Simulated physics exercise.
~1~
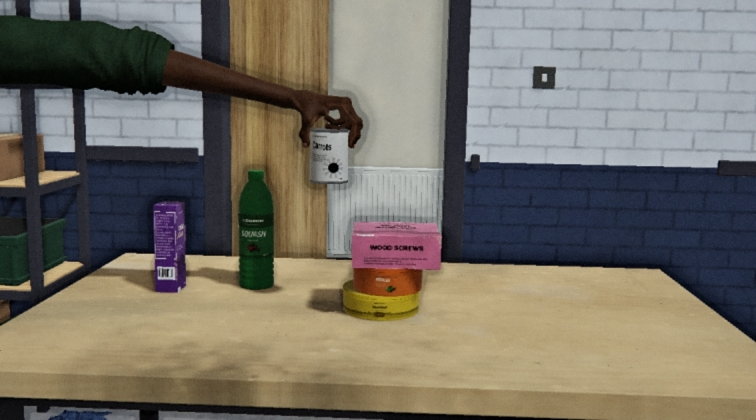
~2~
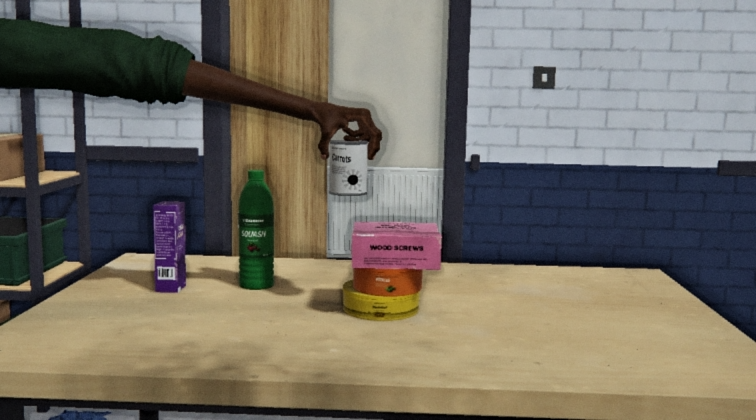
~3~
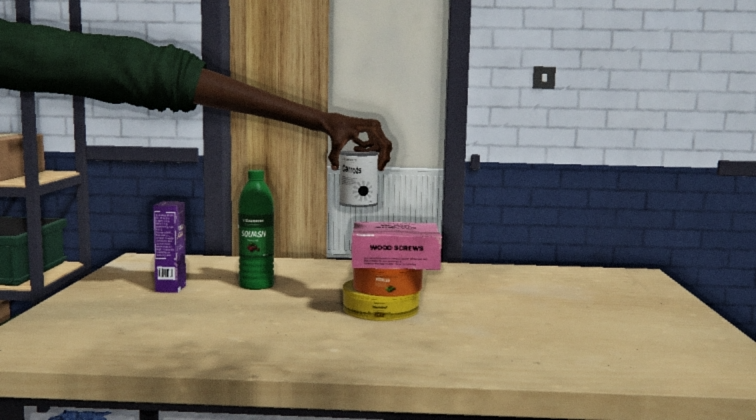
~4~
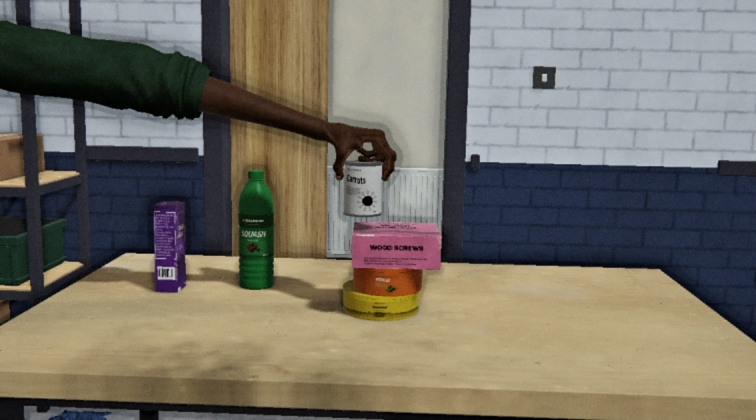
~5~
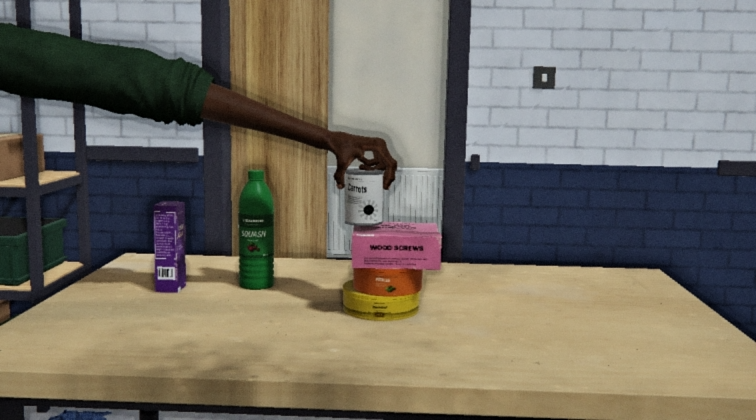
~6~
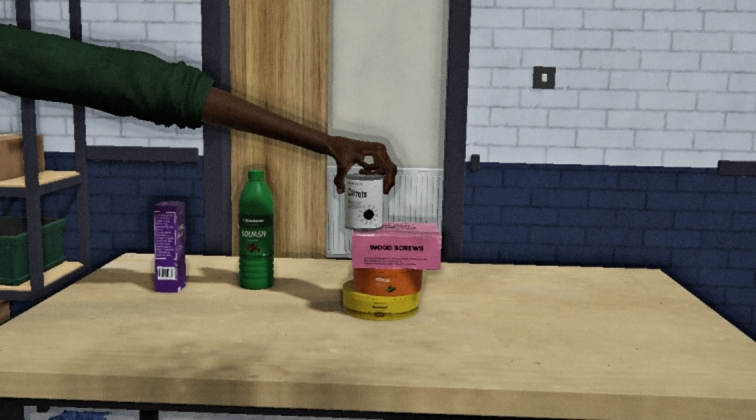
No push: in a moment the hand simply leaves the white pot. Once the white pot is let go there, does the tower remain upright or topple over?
Safe to say it works.
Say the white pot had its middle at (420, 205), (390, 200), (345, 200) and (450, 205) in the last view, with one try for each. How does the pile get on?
Result per case: First still standing, second still standing, third toppled, fourth toppled.
Then, 0.30 s on from there, no change.
Then, 0.70 s on from there, white pot resting near (364, 202).
In the end, all 6 unmoved. At the end, from the last picture's camera, white pot near (364, 202). The pile keeps its balance.
